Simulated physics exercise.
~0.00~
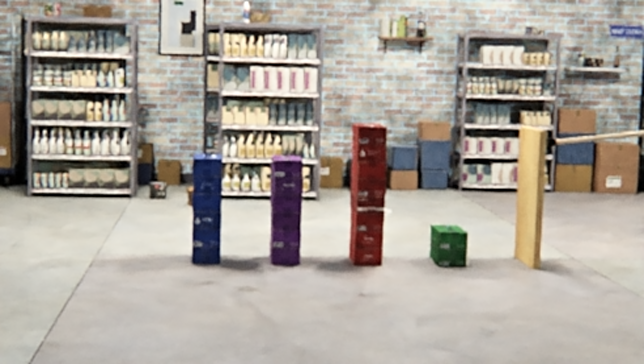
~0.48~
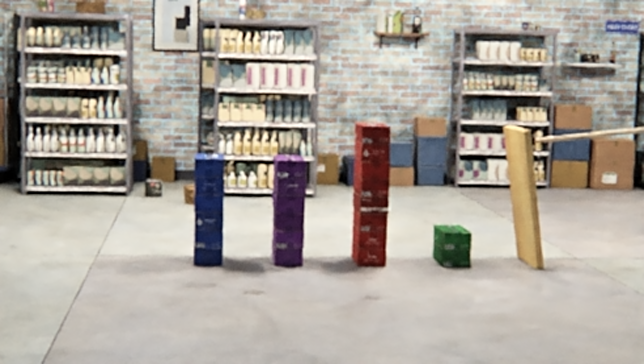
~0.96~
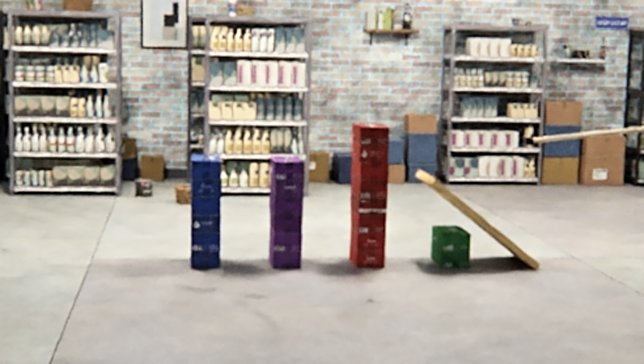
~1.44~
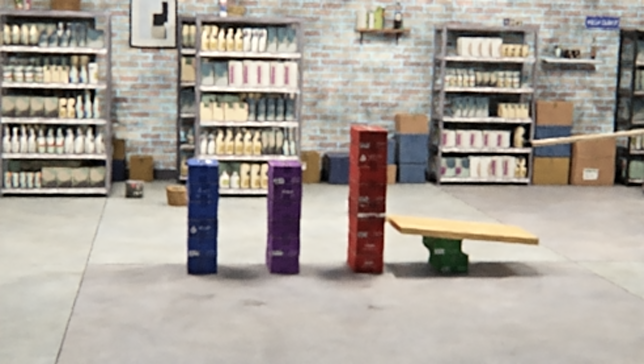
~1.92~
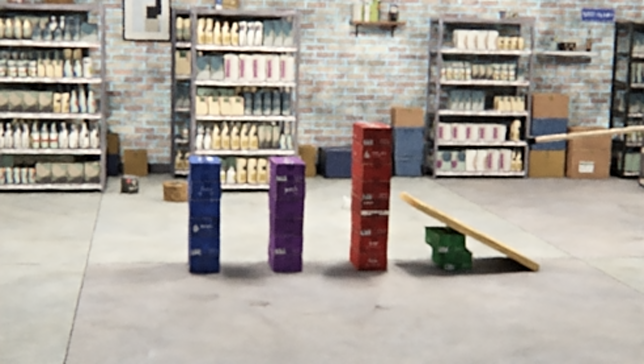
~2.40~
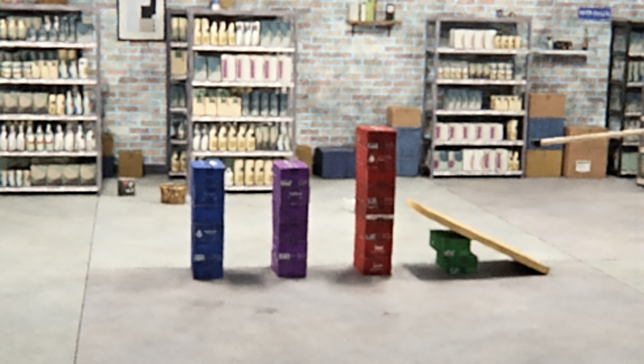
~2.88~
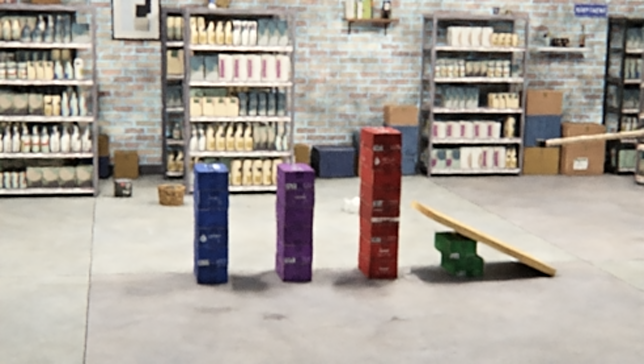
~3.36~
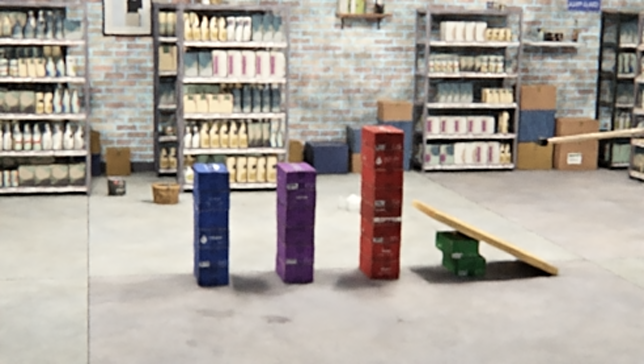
At first, a tall wooden board stands upright at the right of a row of box piles in blue, purple, red and green, with a thin pole reaching in from the right to touch it near the top. The pole pushes and the board tips left, toward the low green pile. It drops onto the green boxes, swinging nearly flat with its end close to the red pile, and knocks the upper green part askew. The board then tilts back, its right end settling on the floor. It ends propped at a slant on the shifted green boxes, while the red, purple and blue piles still stand.
